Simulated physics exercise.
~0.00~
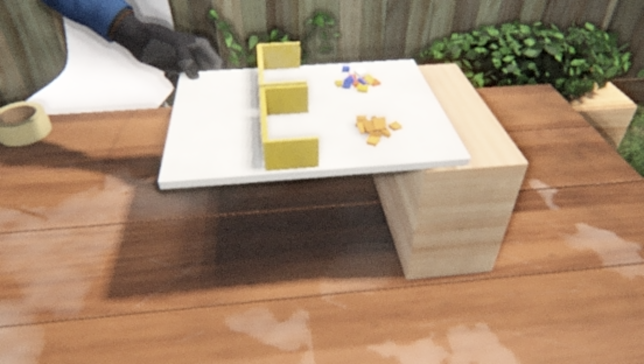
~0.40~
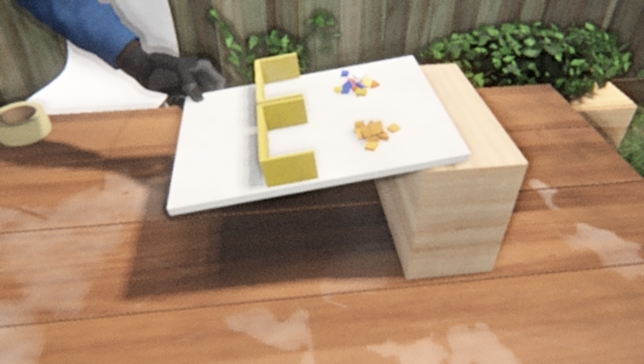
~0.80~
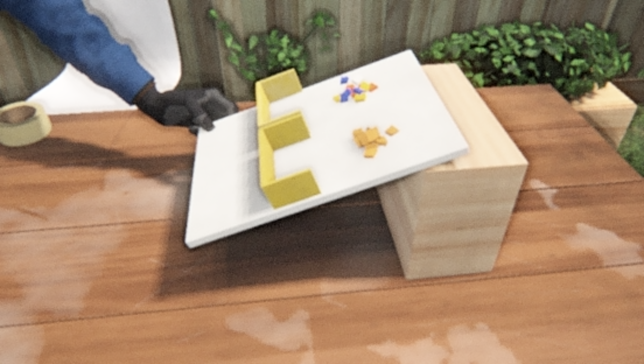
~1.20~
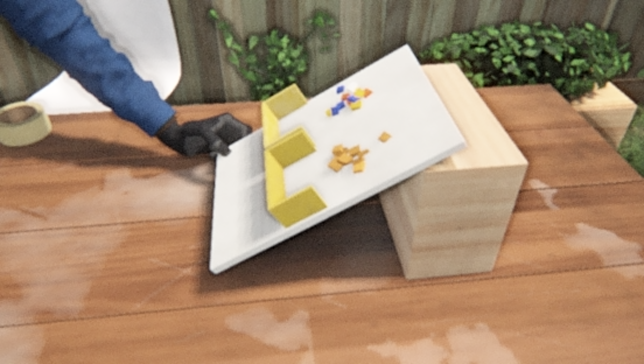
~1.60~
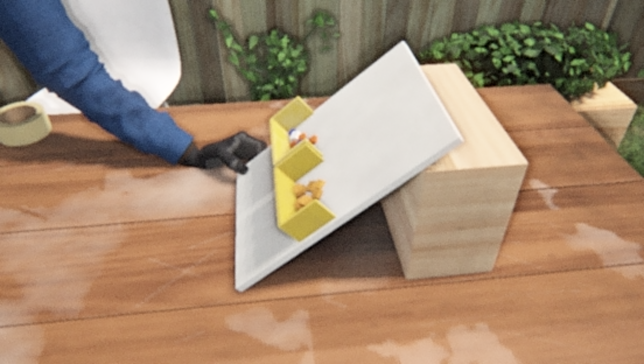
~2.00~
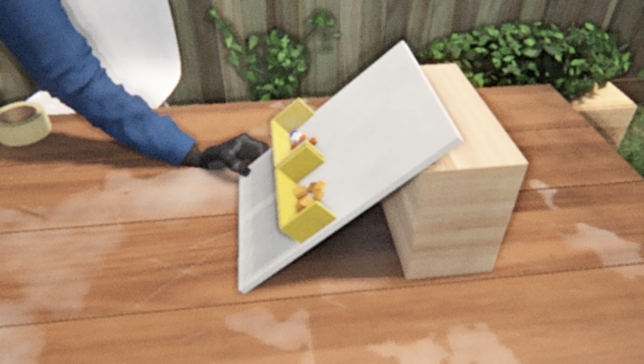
In this clip, a gloved hand lowers the left end of a white board propped on a wooden block, steepening its slope. Two heaps of small, colourful pieces slide down the board and end up gathered behind the yellow barriers attached to it.
